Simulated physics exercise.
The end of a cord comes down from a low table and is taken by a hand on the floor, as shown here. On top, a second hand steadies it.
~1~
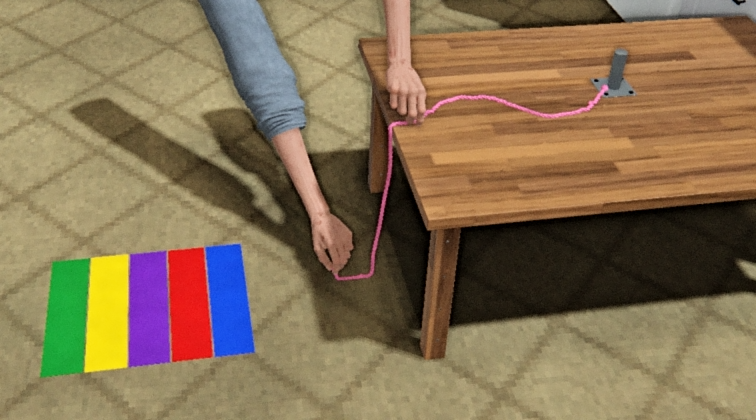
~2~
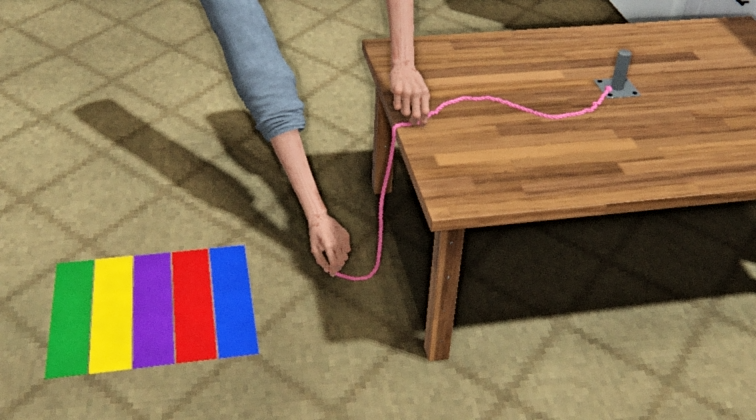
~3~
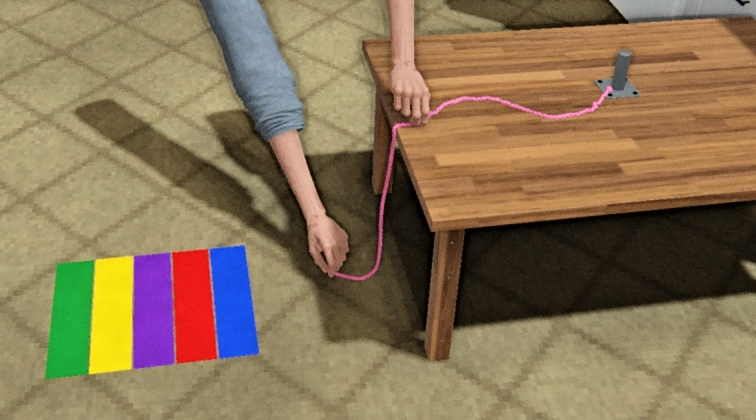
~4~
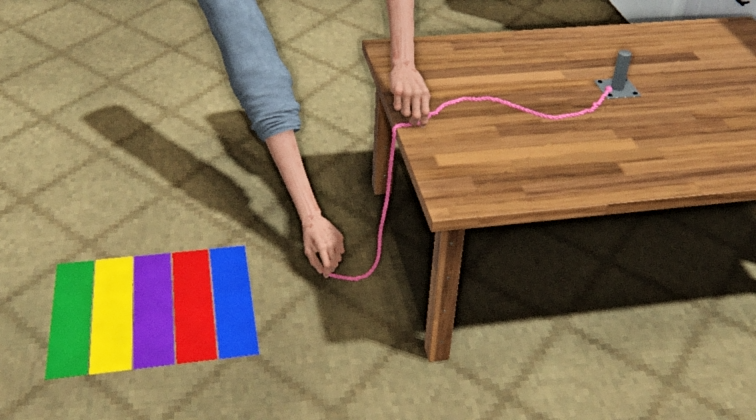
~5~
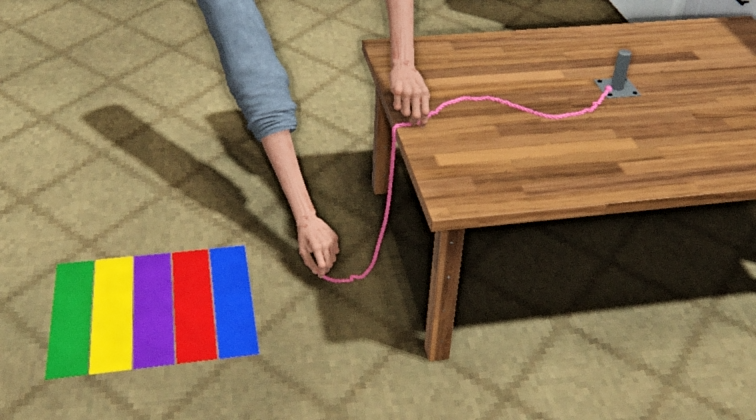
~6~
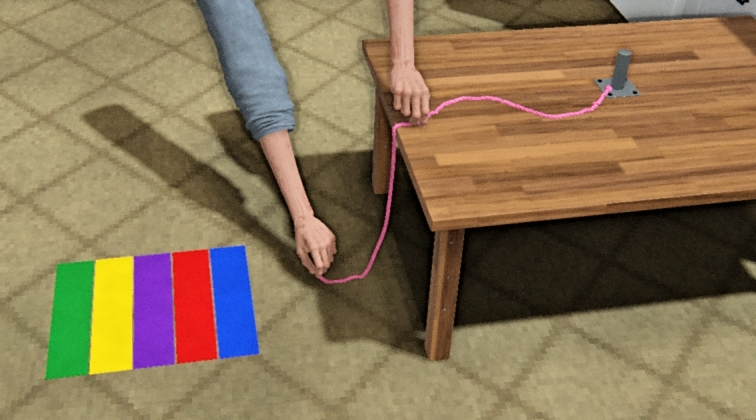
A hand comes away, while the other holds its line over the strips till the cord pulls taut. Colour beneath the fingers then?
Purple.
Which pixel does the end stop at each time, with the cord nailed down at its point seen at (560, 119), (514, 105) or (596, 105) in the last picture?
Per try (px, approx.): (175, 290); (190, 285); (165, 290).
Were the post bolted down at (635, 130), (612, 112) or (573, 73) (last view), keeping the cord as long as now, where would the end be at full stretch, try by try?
You'd get roughly (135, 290), (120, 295) and (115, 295), one for each try.
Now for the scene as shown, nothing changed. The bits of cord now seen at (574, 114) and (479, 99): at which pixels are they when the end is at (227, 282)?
Around (546, 102) and (451, 118).
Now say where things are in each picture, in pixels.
The first frame shows end (333, 269); blue (233, 333); red (191, 338); purple (149, 343); yellow (107, 347); green (63, 352).
The second frame shows end (330, 271); cord through (594, 104) (530, 111) (455, 101) (396, 129) (381, 202) (378, 263).
The third frame shows end (328, 271).
The fourth frame shows end (324, 272); cord through (594, 104) (530, 112) (455, 102) (397, 130) (386, 203) (376, 264).
The fifth frame shows end (319, 273).
The sixth frame shows end (316, 273); cord through (594, 103) (530, 111) (455, 101) (396, 129) (389, 202) (371, 264).
Soon after, end near (227, 282); over blue.
After that, end near (178, 287); over red.
At the stop, end near (149, 290); over purple. Over purple.
